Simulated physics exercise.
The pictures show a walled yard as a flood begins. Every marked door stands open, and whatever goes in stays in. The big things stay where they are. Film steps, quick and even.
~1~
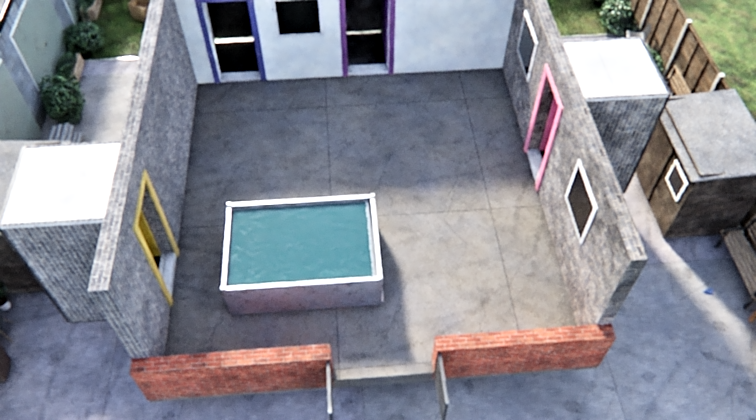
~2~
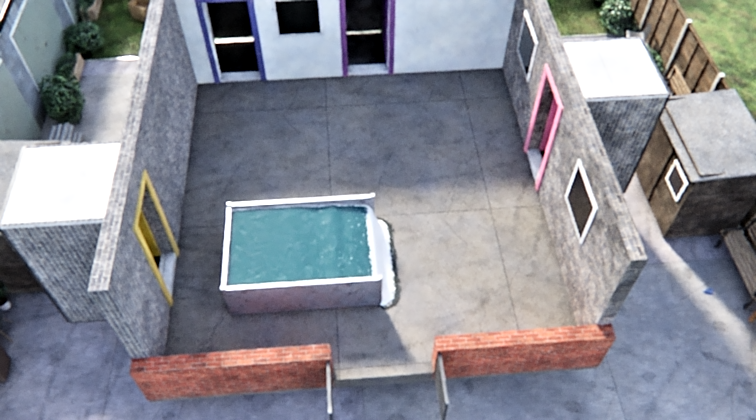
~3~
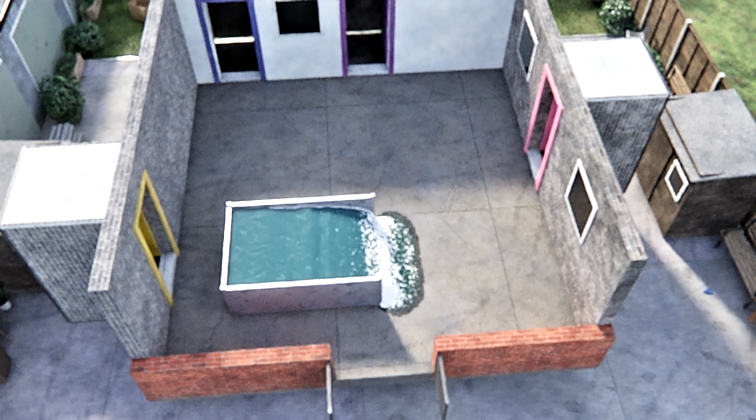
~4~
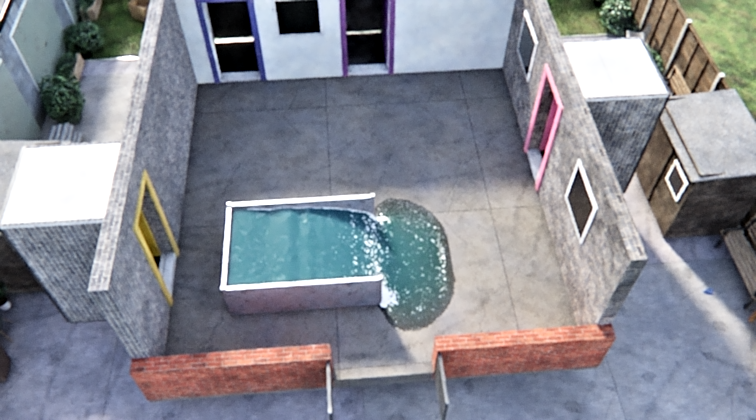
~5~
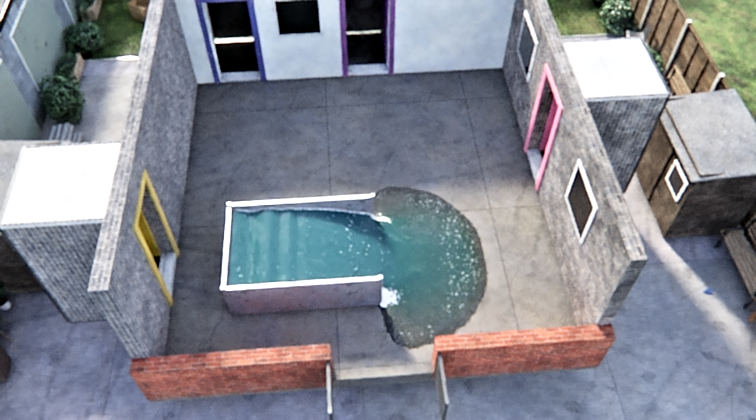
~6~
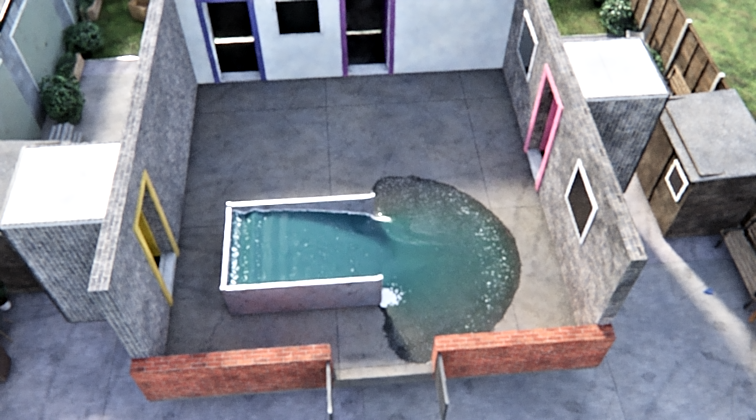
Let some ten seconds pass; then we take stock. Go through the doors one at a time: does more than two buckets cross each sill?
Purple door: Two buckets at most, yellow door: Two buckets at most, blue door: Two buckets at most, pink door: Over two buckets.
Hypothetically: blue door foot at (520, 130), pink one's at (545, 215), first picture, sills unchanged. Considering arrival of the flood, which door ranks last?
Result: The yellow door.
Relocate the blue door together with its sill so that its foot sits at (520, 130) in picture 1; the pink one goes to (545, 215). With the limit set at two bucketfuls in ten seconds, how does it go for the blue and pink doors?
Door by door: Blue is swamped, pink is swamped.
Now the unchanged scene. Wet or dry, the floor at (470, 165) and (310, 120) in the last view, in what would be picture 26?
Result, in the order given: Wetted / not wetted.
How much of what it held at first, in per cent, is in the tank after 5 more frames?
Estimate: Around 58 per cent.
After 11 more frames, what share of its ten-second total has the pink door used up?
15 %.
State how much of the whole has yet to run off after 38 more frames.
94 %.
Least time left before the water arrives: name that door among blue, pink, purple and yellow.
That would be the pink-painted one.
A moment on, water covers 30 % of the floor; the purple door not reached, the yellow door not reached, the blue door not reached, the pink door wet at the sill, nothing in.
Next, water covers 30 % of the floor; the purple door not reached, the yellow door not reached, the blue door not reached, the pink door under two buckets in.
Then, water covers 40 % of the floor; the purple door not reached, the yellow door not reached, the blue door not reached, the pink door over two buckets in.
Later, water covers 70 % of the floor; the purple door wet at the sill, nothing in, the yellow door not reached, the blue door wet at the sill, nothing in, the pink door over two buckets in.
In the end, water covers 95 % of the floor; the purple door wet at the sill, nothing in, the yellow door wet at the sill, nothing in, the blue door wet at the sill, nothing in, the pink door over two buckets in.
